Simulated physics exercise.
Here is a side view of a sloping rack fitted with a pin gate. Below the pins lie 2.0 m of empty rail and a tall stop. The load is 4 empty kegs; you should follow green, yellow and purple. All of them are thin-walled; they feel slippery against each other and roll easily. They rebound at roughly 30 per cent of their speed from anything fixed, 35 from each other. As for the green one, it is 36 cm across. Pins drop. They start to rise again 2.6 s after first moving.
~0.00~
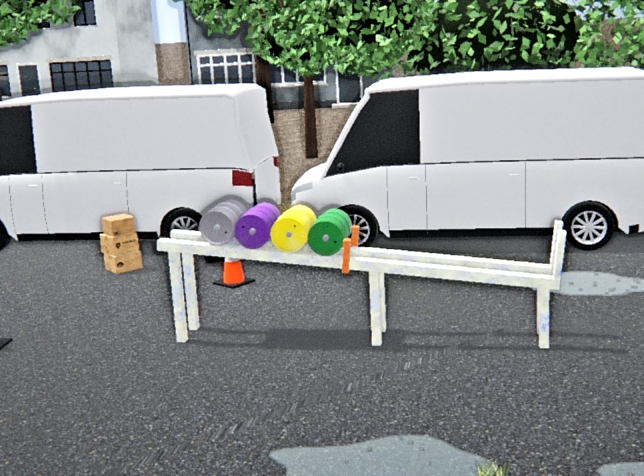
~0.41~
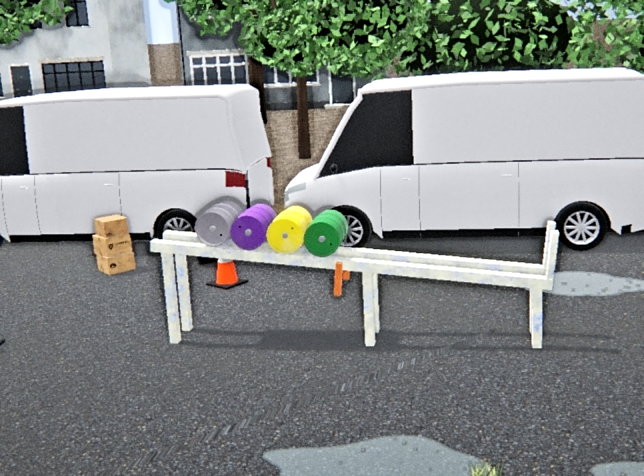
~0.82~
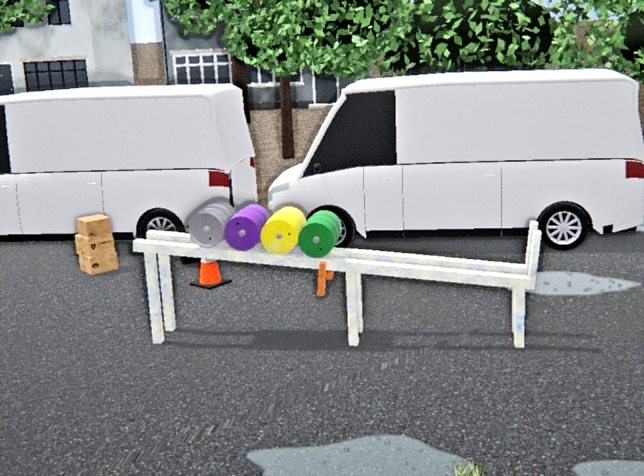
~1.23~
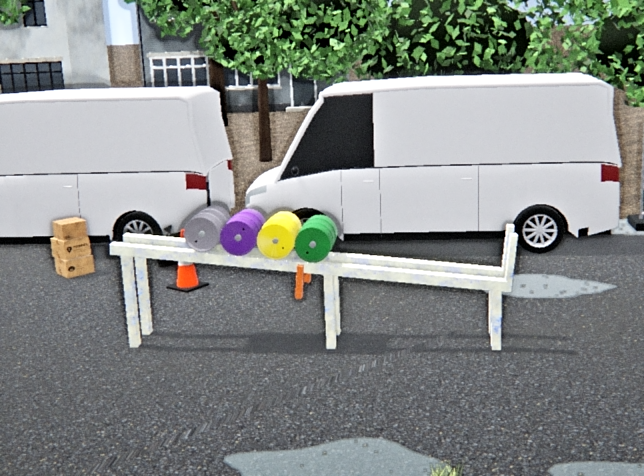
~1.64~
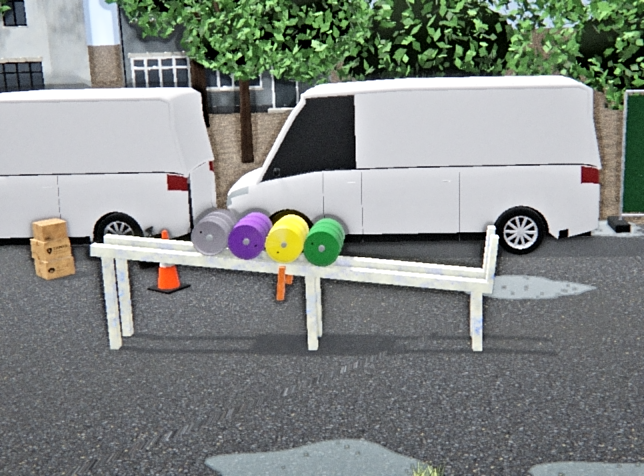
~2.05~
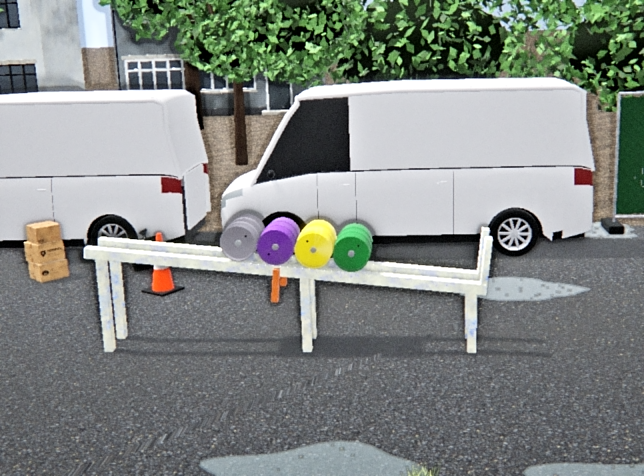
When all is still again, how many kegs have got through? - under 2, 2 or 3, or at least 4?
I would say at least 4.
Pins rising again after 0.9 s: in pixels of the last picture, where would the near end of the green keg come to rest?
It would finish close to (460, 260) in the last picture.
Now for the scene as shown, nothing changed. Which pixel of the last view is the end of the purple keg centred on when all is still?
It ends up close to (385, 257).
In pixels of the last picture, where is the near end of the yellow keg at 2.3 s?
That would be about (338, 253) in pixels.
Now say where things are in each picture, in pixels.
Green at (325, 239), yellow at (288, 235), purple at (252, 232); pins up; the rack falls 6°, in the first picture.
Green at (321, 240), yellow at (284, 236), purple at (248, 233); pins down, in the second picture.
Green at (316, 241), yellow at (278, 237), purple at (242, 234); pins down; the first has rolled 15 cm, in the third picture.
Green at (312, 245), yellow at (275, 242), purple at (238, 238); pins down; the first has rolled 30 cm, in the fourth picture.
Green at (321, 249), yellow at (283, 246), purple at (246, 242); pins down; the first has rolled 55 cm, in the fifth picture.
Green at (351, 254), yellow at (313, 251), purple at (275, 248); pins down; the first has rolled 90 cm, in the sixth picture.
After 2.3 s, green is on the rails, 95 cm below the pins, rolling right; yellow is on the rails, 55 cm below the pins, rolling right; purple is on the rails, 20 cm below the pins, rolling right; 3 of 4 have passed.
After 2.4 s, green is on the rails, 105 cm below the pins, rolling right; yellow is on the rails, 70 cm below the pins, rolling right; purple is on the rails, 30 cm below the pins, rolling right; 3 of 4 have passed.
After 2.5 s, green is on the rails, 115 cm below the pins, rolling right; yellow is on the rails, 80 cm below the pins, rolling right; purple is on the rails, 45 cm below the pins, rolling right; 4 of 4 have passed.
After 2.6 s, green is on the rails, 125 cm below the pins, rolling right; yellow is on the rails, 90 cm below the pins, rolling right; purple is on the rails, 55 cm below the pins, rolling right; 4 of 4 have passed.
At rest (4.3 s), green is on the rails, 175 cm below the pins; yellow is on the rails, 140 cm below the pins; purple is on the rails, 100 cm below the pins; 4 of 4 have passed.
